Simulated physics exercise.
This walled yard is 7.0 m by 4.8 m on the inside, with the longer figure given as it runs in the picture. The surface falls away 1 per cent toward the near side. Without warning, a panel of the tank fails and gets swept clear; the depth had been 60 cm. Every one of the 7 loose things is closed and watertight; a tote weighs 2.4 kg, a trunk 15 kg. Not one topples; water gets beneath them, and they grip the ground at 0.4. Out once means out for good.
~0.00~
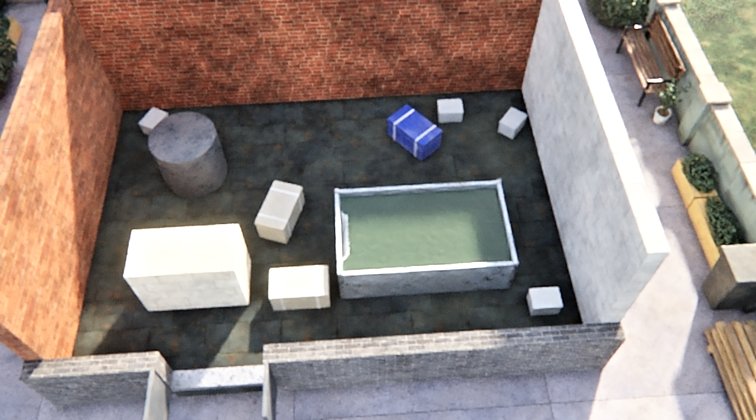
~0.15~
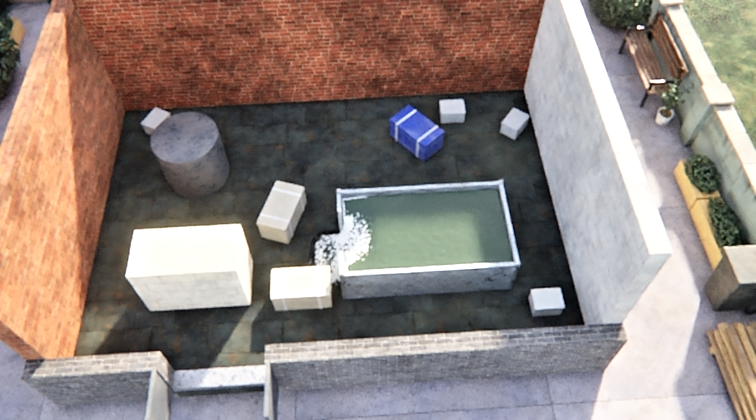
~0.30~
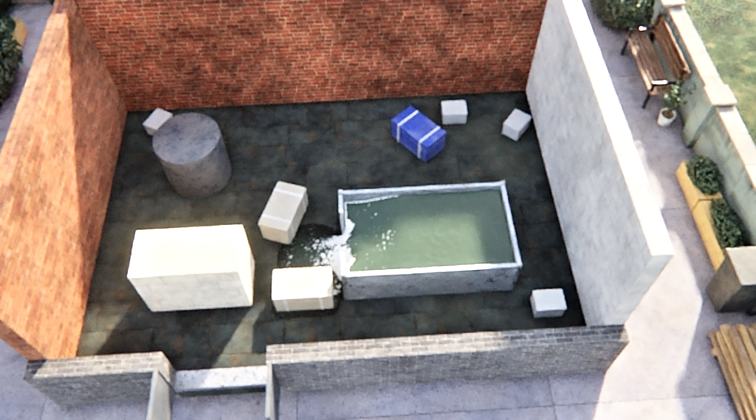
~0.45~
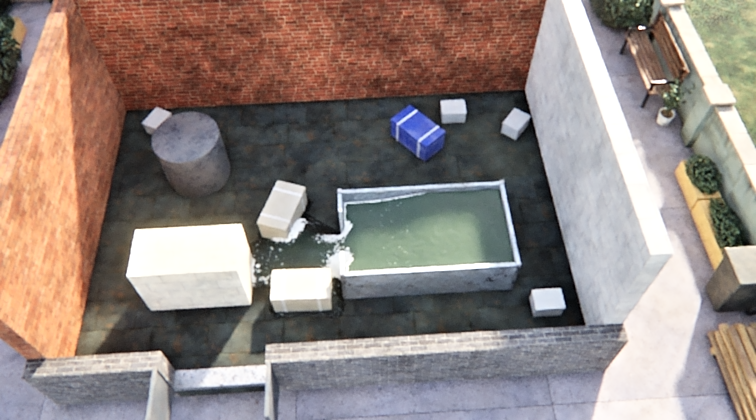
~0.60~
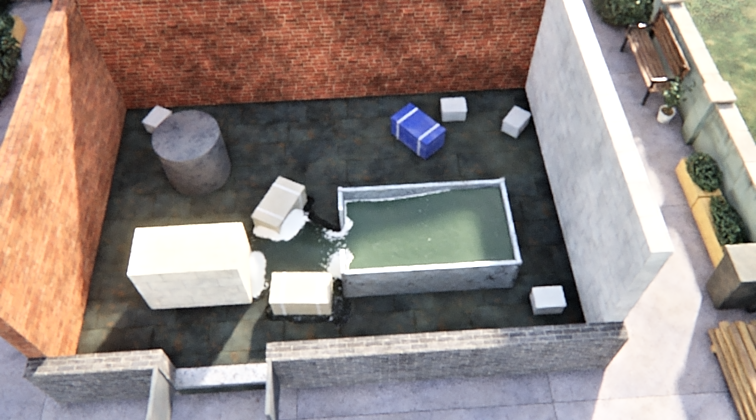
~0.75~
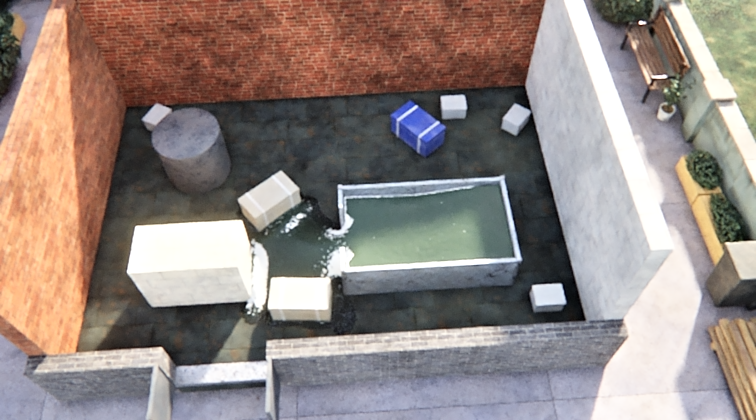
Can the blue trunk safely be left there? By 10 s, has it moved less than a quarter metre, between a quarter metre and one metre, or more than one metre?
Odds are it hangs on where it is.
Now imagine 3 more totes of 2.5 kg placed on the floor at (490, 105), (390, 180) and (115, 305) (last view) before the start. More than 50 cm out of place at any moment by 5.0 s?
Taking them in the order given: Falls short, falls short and exceeds it.
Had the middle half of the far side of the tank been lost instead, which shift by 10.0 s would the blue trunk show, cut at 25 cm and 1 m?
Note: Blue trunk displaced a long way.
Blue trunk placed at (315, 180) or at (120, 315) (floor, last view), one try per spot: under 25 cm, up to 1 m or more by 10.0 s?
Results, in order: Essentially stationary, then borne far off.
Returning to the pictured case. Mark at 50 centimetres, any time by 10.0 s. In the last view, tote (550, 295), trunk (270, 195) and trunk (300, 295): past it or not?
Item by item, they came out below the mark, above the mark and above the mark.
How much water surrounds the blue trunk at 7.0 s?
I'd say around 2 cm.
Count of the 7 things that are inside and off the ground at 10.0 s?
Tally: 1 of them.
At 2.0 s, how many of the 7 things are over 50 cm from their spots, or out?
2 in all.
After 2.0 s the blue trunk is near (418, 121), 0.0 m from its start, aground; 0 of 7 are out; 0 afloat.
After 4.5 s the blue trunk is near (418, 121), 0.0 m from its start, aground; 0 of 7 are out; 1 afloat.
After 7.0 s the blue trunk is near (418, 121), 0.0 m from its start, aground; 0 of 7 are out; 1 afloat.
After 10.0 s the blue trunk is near (418, 121), 0.0 m from its start, aground; 0 of 7 are out; 1 afloat.
